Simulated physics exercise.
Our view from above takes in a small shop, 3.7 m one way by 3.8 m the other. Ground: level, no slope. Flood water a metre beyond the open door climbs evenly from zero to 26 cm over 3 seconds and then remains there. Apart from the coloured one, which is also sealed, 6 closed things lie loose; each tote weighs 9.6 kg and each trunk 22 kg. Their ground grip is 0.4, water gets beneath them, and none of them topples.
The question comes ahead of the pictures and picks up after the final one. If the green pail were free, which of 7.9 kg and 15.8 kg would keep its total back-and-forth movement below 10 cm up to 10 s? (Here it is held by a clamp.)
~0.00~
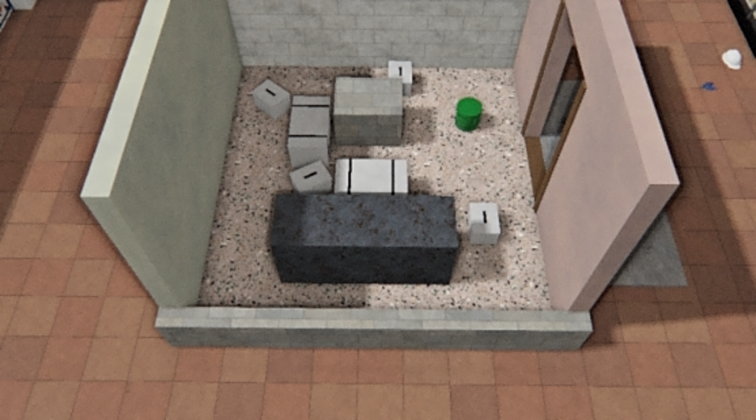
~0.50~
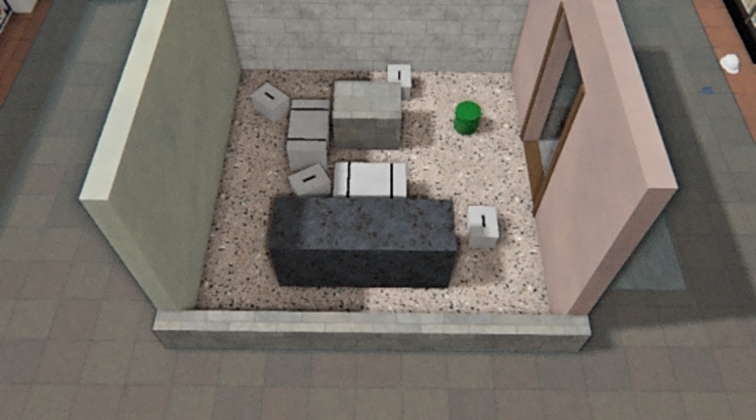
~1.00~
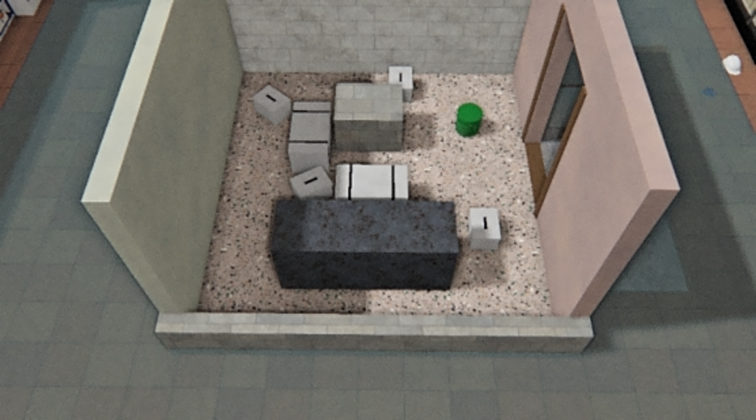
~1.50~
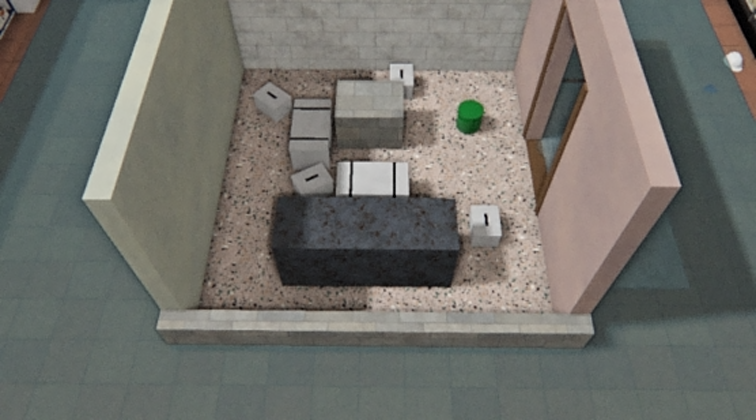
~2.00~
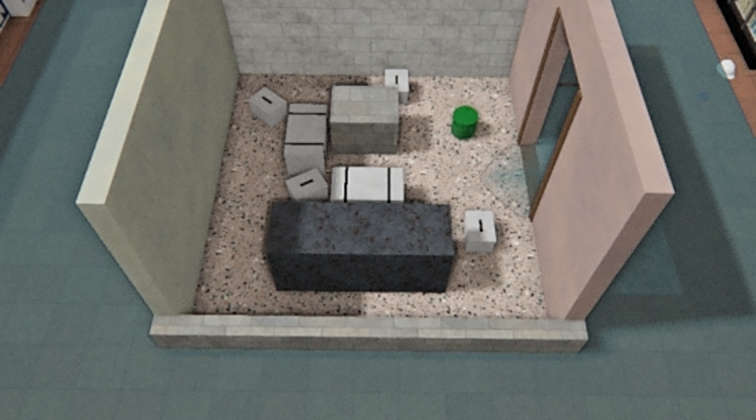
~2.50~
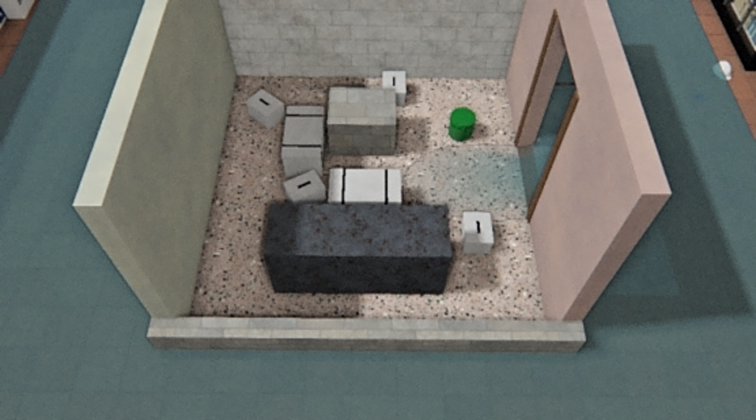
Pretty sure it takes the high figure.
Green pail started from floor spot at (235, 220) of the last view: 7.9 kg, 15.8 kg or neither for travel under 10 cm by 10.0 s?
It turns out that no load succeeds.
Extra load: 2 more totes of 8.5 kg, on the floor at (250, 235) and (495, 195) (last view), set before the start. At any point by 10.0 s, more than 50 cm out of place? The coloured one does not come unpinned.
In order: Above the mark, above the mark.
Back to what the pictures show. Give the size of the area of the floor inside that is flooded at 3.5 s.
I'd put it close to 4.0 m2.
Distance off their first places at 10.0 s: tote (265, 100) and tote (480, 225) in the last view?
They sit 80 cm and 30 cm away, in the order given.
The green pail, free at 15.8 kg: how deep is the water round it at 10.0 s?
Close to 14 cm deep.
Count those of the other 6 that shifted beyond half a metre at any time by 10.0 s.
The answer here is 5.
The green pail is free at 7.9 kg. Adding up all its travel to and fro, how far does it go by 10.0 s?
Around 80 centimetres in total.
After 3.5 s the green pail would be 7 cm from its start with 7.9 kg and 0 cm from its start with 15.8 kg; 5 cm of water round it then.
After 4.5 s the green pail would be 38 cm from its start with 7.9 kg and 0 cm from its start with 15.8 kg; 6 cm of water round it then.
After 7.0 s the green pail would be 40 cm from its start with 7.9 kg and 0 cm from its start with 15.8 kg; 7 cm of water round it then.
After 10.0 s the green pail would be 45 cm from its start with 7.9 kg and 1 cm from its start with 15.8 kg; 14 cm of water round it then.
